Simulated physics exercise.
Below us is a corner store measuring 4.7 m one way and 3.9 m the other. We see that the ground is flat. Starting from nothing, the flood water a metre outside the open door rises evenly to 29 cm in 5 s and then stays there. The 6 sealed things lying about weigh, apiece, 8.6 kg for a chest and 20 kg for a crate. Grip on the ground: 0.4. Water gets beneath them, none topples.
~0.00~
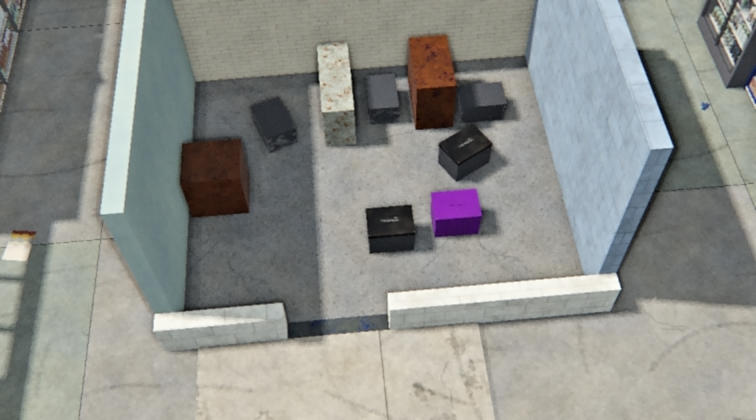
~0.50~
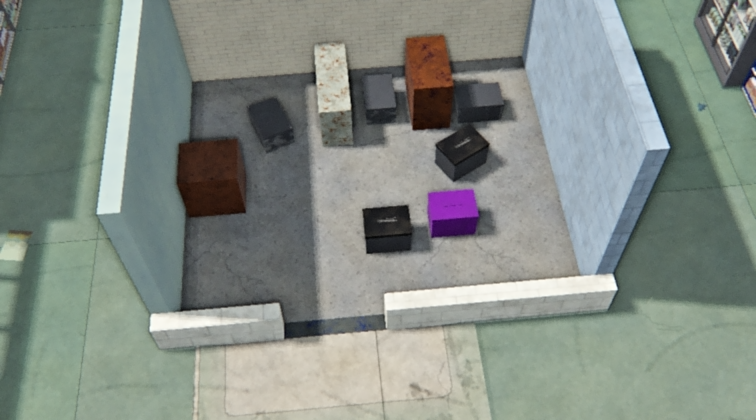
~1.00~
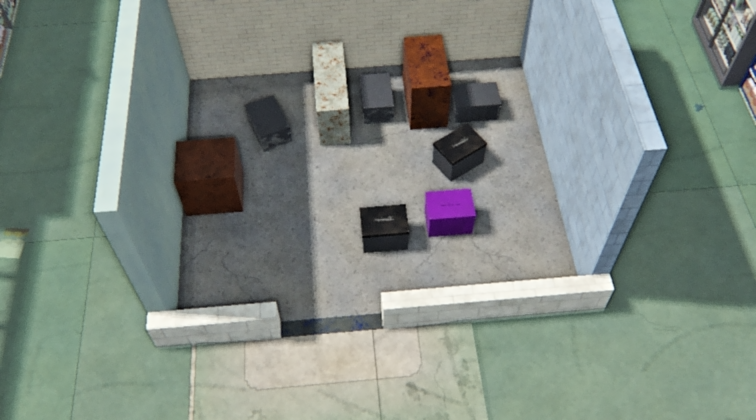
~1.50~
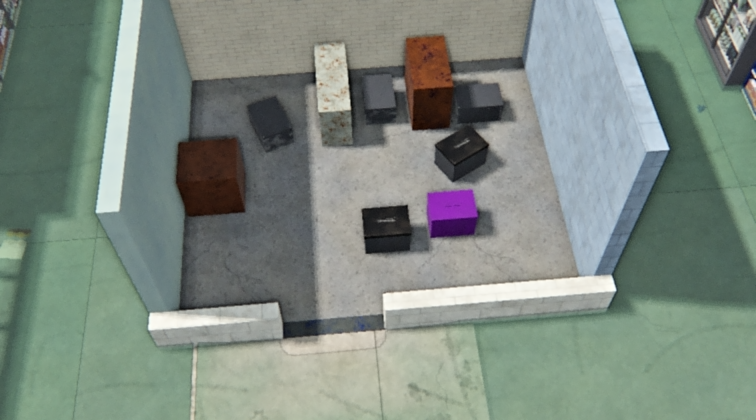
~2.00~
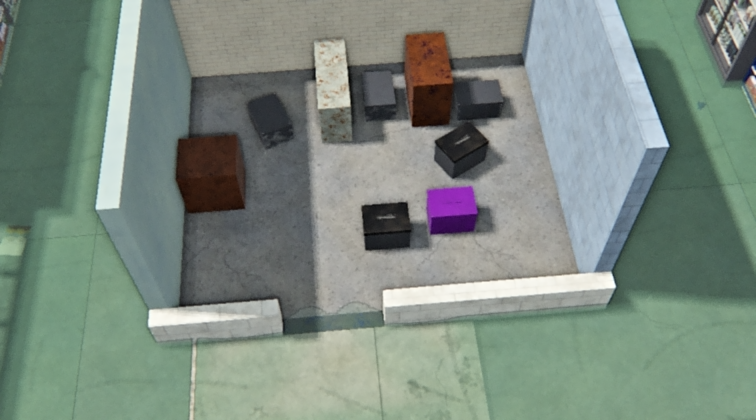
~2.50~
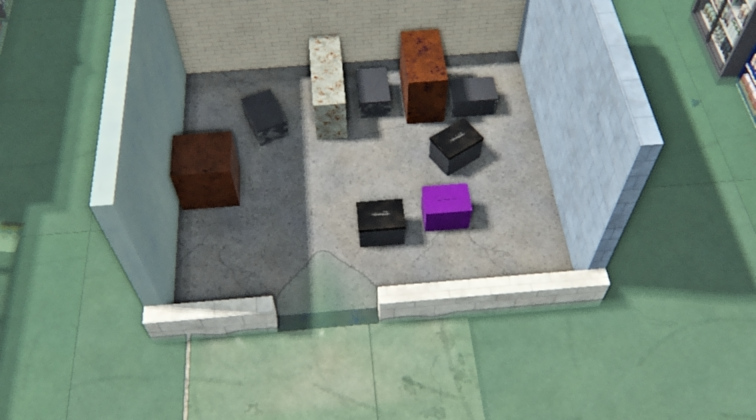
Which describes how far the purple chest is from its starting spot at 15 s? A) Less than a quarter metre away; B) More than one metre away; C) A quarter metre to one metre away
C.
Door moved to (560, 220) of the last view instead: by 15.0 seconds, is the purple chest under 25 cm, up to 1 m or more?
So the purple chest is well away by then.
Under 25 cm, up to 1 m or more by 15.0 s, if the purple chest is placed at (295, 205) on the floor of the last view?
It goes a long way.
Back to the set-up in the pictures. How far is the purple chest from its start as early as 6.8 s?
30 cm or so by then.
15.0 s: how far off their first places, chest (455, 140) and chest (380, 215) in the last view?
Respectively 20 and 100 centimetres.
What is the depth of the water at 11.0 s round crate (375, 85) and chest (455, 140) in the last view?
First roughly 15 cm, second roughly 6 cm.
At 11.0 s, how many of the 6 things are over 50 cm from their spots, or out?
At that time I count 3.
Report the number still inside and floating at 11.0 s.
At that time the total is 6.
After 3.5 s the purple chest is near (447, 198), 0.0 m from its start, aground; 0 afloat.
After 6.8 s the purple chest is near (469, 191), 0.3 m from its start, aground; 2 afloat.
After 11.0 s the purple chest is near (485, 198), 0.4 m from its start, afloat; 6 afloat.
After 15.0 s the purple chest is near (488, 182), 0.5 m from its start, afloat; 6 afloat.
